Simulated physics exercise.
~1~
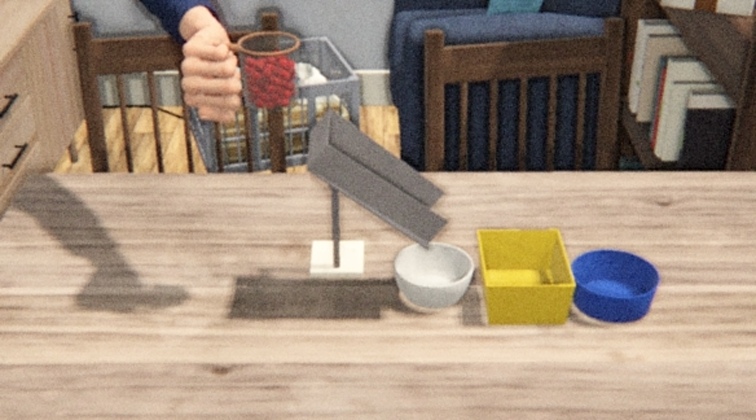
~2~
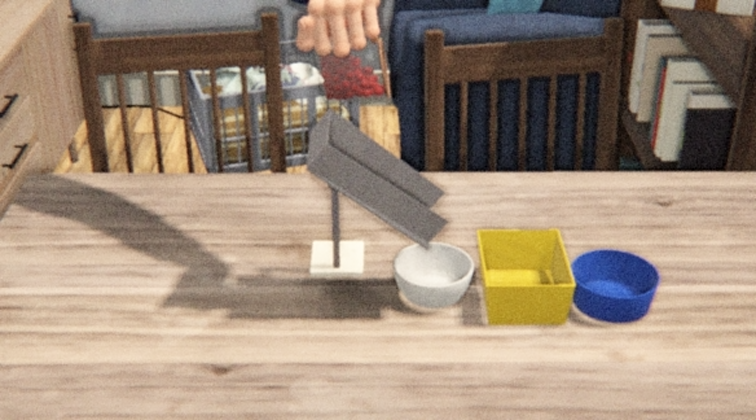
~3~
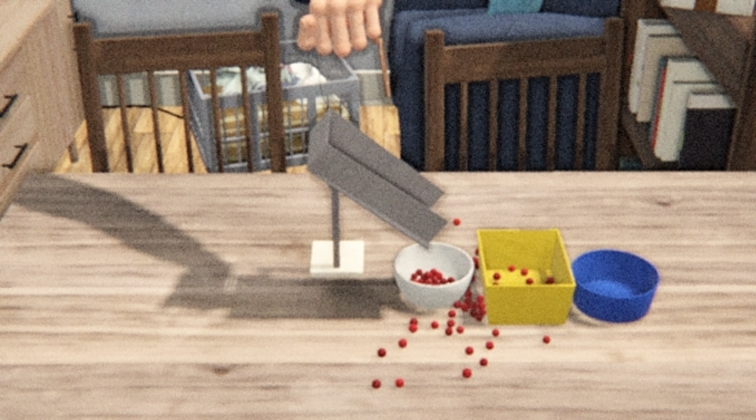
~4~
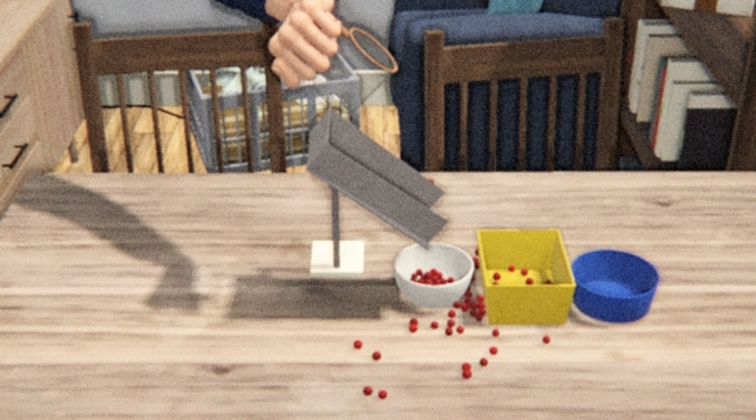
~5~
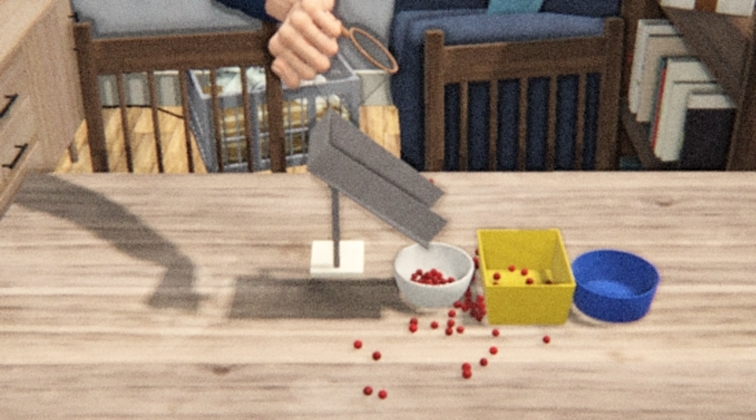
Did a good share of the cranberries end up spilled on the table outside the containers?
Yes, a large share of them ended up loose on the table, while the rest settled in the white bowl and the yellow tin. None reached the blue dish, and the cup was left empty.
